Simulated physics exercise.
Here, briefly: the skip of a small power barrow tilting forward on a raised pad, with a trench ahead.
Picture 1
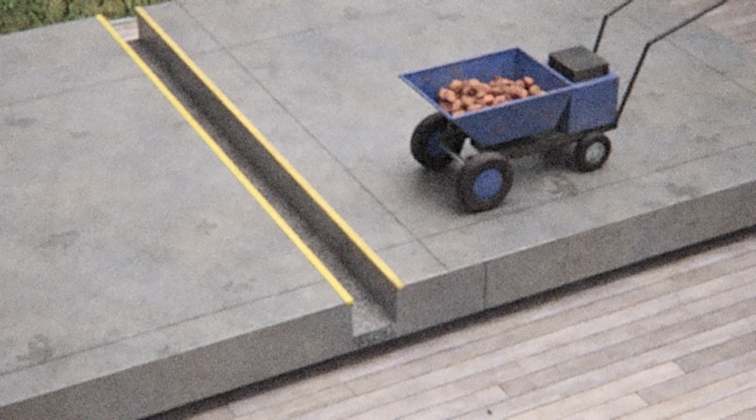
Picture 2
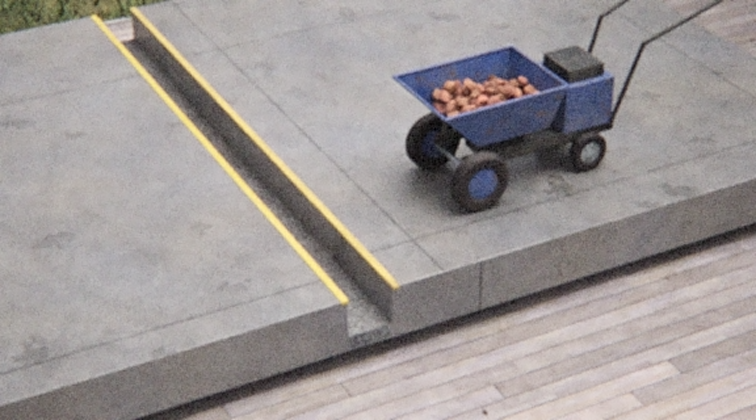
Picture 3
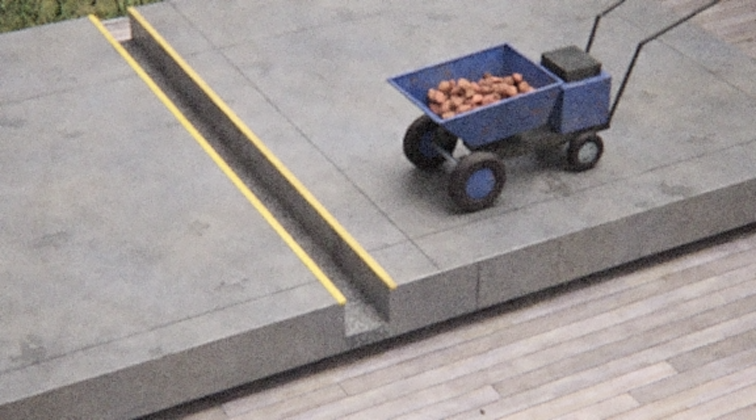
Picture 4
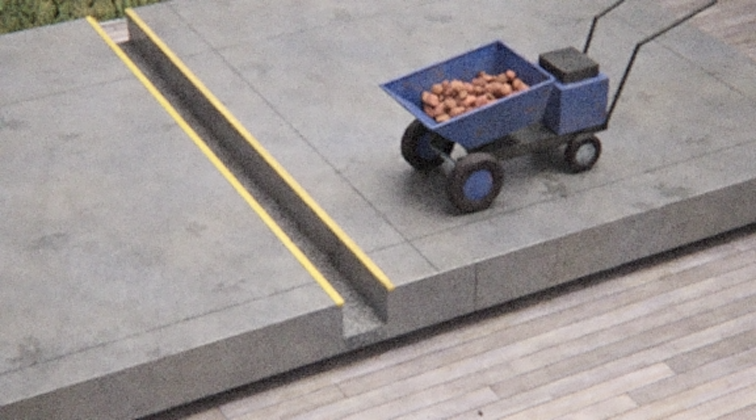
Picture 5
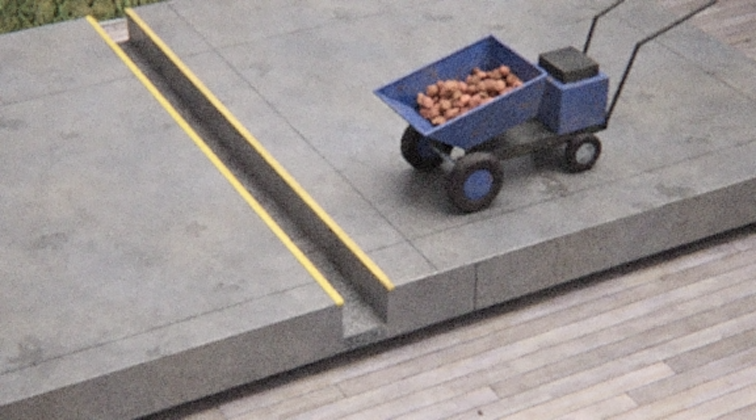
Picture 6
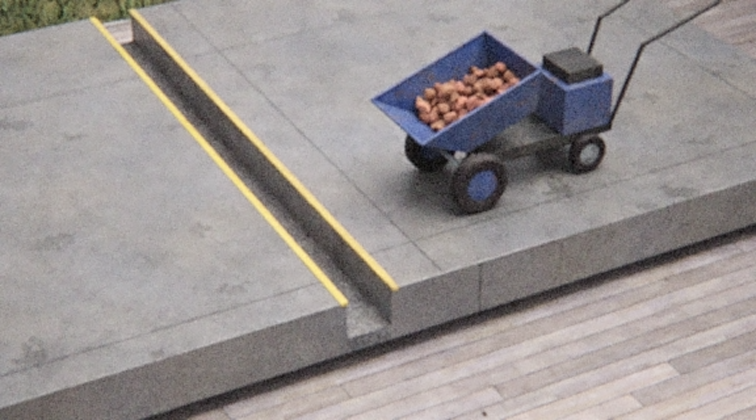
A small blue barrow's skip of brown lumps tilts gradually forward to the left near a trench.
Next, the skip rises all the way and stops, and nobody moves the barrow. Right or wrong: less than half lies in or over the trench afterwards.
Right.
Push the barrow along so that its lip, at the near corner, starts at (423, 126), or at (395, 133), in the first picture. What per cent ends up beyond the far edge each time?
First position: Some 0 percent; second position: Some 0 percent.
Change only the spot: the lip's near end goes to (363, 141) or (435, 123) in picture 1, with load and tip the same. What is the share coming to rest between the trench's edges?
Roughly 0 per cent, and 50 per cent.
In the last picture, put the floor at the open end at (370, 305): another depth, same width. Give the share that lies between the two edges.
20 %, roughly.
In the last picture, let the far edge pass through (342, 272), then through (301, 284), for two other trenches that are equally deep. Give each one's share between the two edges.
I'd put it near 20 in a hundred, then near 20 in a hundred.
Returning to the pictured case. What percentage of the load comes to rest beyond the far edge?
That share comes out near 0 in a hundred.
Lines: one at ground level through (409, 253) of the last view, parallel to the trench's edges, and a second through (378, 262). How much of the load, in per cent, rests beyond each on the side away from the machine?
Roughly 50 per cent, then roughly 20 per cent.
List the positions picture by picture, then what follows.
In the first picture, lip of the skip (451, 119), level; top of the load (495, 93), lumps of rubble; first edge of the trench (378, 261); far edge (328, 276), the trench under half as wide as the skip, and about as deep as wide.
In the second picture, lip of the skip (445, 120), level; top of the load (489, 93).
In the third picture, lip of the skip (439, 123), tipped barely; top of the load (490, 94).
In the fourth picture, lip of the skip (432, 129), tipped a little; top of the load (484, 94).
In the fifth picture, lip of the skip (425, 135), tipped a little; top of the load (492, 85).
In the sixth picture, lip of the skip (422, 144), tipped clearly; top of the load (498, 85); first edge of the trench (373, 263); far edge (322, 278).
Just after the last frame, skip tipped steeply; every one in the skip.
A moment on, skip tipped right over; the larger part in the skip; about a tenth short of the trench.
Further on, skip tipped right over; roughly a third in the skip; roughly half short of the trench; about a tenth in or heaped over the trench.
When it is over, skip tipped right over; roughly a third in the skip; roughly half short of the trench; roughly a quarter in or heaped over the trench; not one beyond it.
